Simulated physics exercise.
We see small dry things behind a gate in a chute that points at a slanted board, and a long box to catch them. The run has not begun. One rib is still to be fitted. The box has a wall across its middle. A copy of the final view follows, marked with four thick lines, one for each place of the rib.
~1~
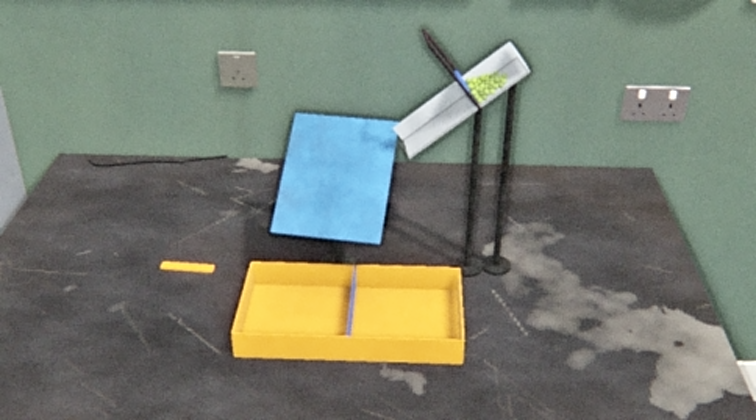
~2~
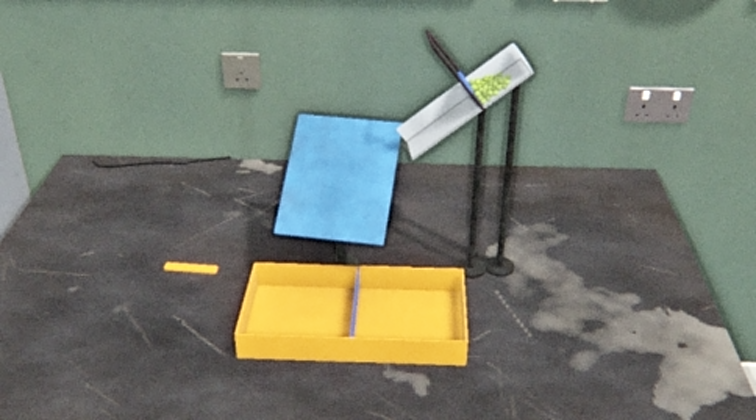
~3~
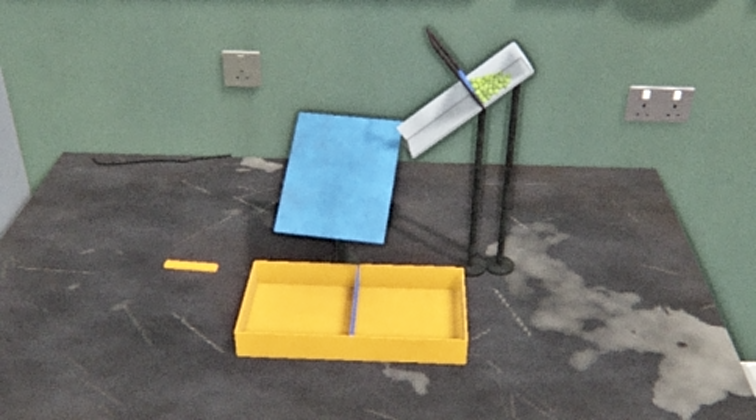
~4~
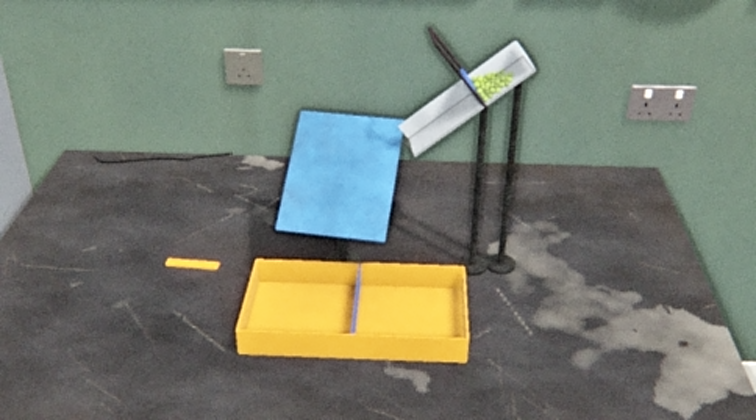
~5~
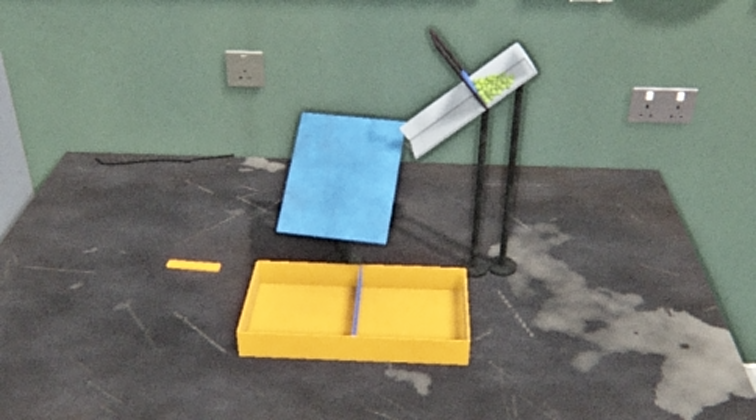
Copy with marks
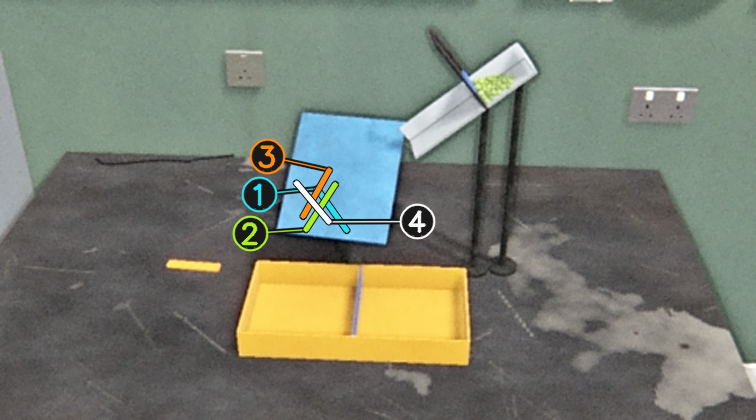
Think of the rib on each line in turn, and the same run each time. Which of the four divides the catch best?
1 is best.
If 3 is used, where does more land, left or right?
The left half.
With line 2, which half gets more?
More lands on the left.
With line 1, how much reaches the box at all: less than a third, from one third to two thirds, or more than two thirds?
Line 1 gives more than two thirds.
On the marked copy, line 1 from (317, 188) to (346, 230); line 2 from (335, 184) to (305, 229); line 3 from (329, 170) to (303, 216); line 4 from (296, 183) to (329, 221).
For line 1, of what is caught, roughly half in the left half, roughly half in the right.
For line 2, of what is caught, almost all in the left half, just a few in the right.
For line 3, of what is caught, every piece in the left half, not one piece in the right.
For line 4, of what is caught, almost all in the left half, about a tenth in the right.
